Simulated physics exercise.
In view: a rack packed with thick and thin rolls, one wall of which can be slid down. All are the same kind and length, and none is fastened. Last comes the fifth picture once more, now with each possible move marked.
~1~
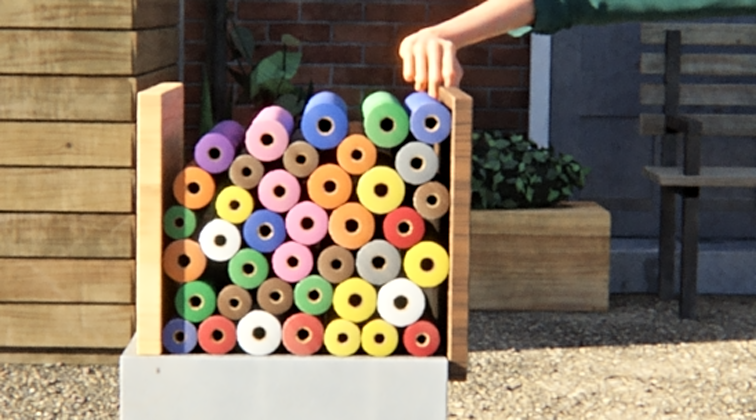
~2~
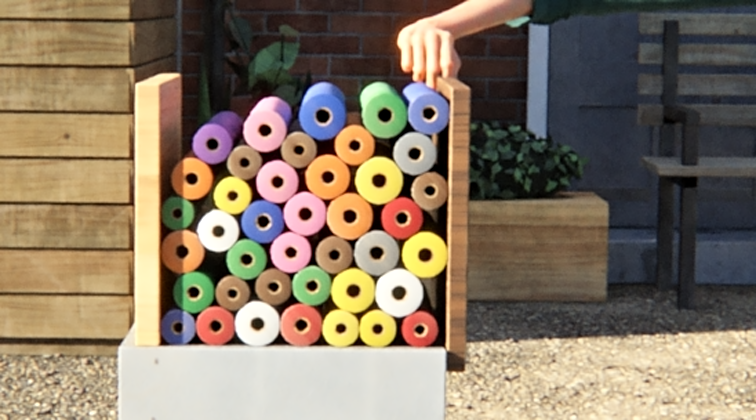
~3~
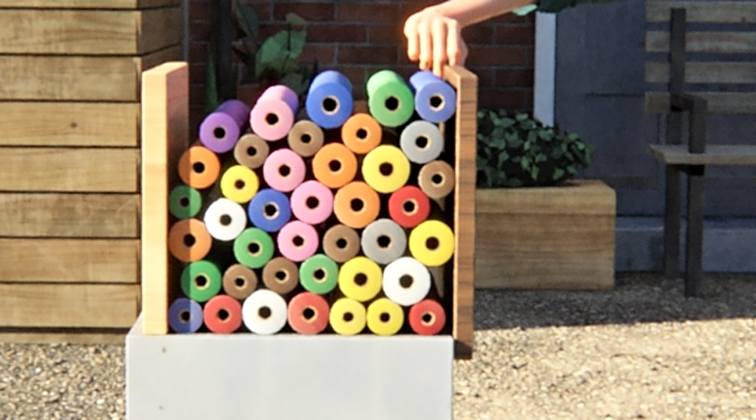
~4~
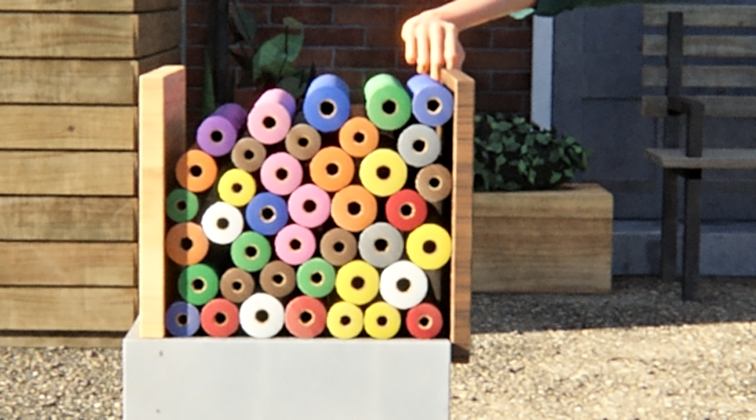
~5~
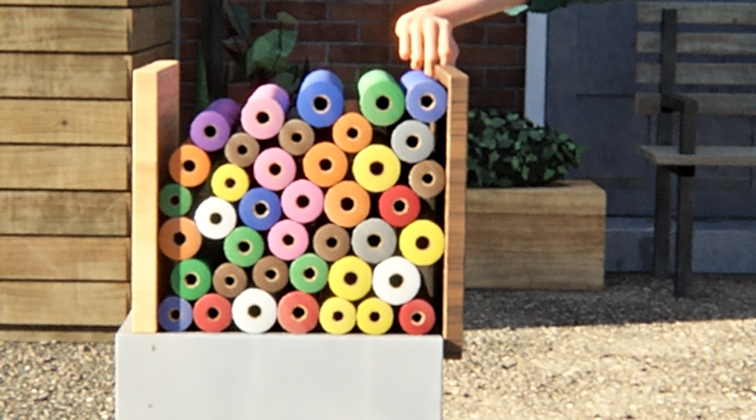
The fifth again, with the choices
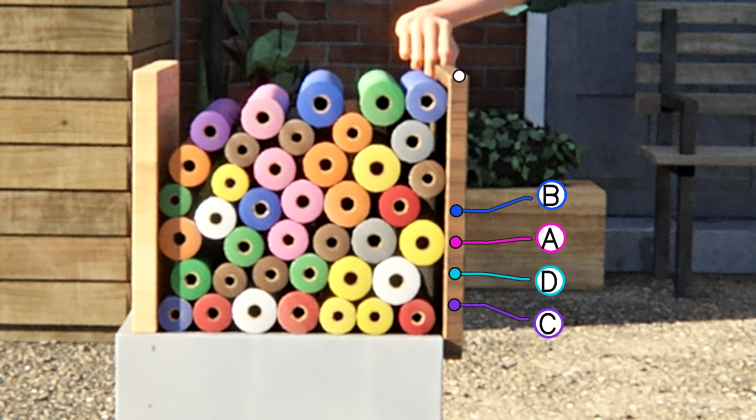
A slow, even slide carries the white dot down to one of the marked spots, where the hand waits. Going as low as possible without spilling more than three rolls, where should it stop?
The lowest mark that will do is B.
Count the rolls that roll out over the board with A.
At A the number is four.
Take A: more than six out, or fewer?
It loses fewer than six.
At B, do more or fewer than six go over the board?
It loses fewer than six.
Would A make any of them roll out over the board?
Yes.
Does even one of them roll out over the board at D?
At D: Yes.
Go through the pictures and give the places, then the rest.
In the first picture, an orange roll (352, 226); a yellow roll (235, 205); a grey roll (417, 163).
In the second picture, a grey roll (415, 154); a blue roll (429, 113).
In the third picture, side board (456, 201); a blue roll (186, 316).
In the fourth picture, a yellow roll (383, 321); a green roll (199, 284).
In the fifth picture, a brown roll (332, 242); an orange roll (348, 204); a yellow roll (230, 183).
On the copy, A at (456, 242); B at (457, 211); C at (455, 305); D at (455, 274); the white dot at (459, 76).
On B. First, top of the board (447, 139).
Then, top of the board (446, 209).
Finally, top of the board (446, 210), one out over the board.
By contrast, A four out over the board; C more than three out over the board; D four out over the board.
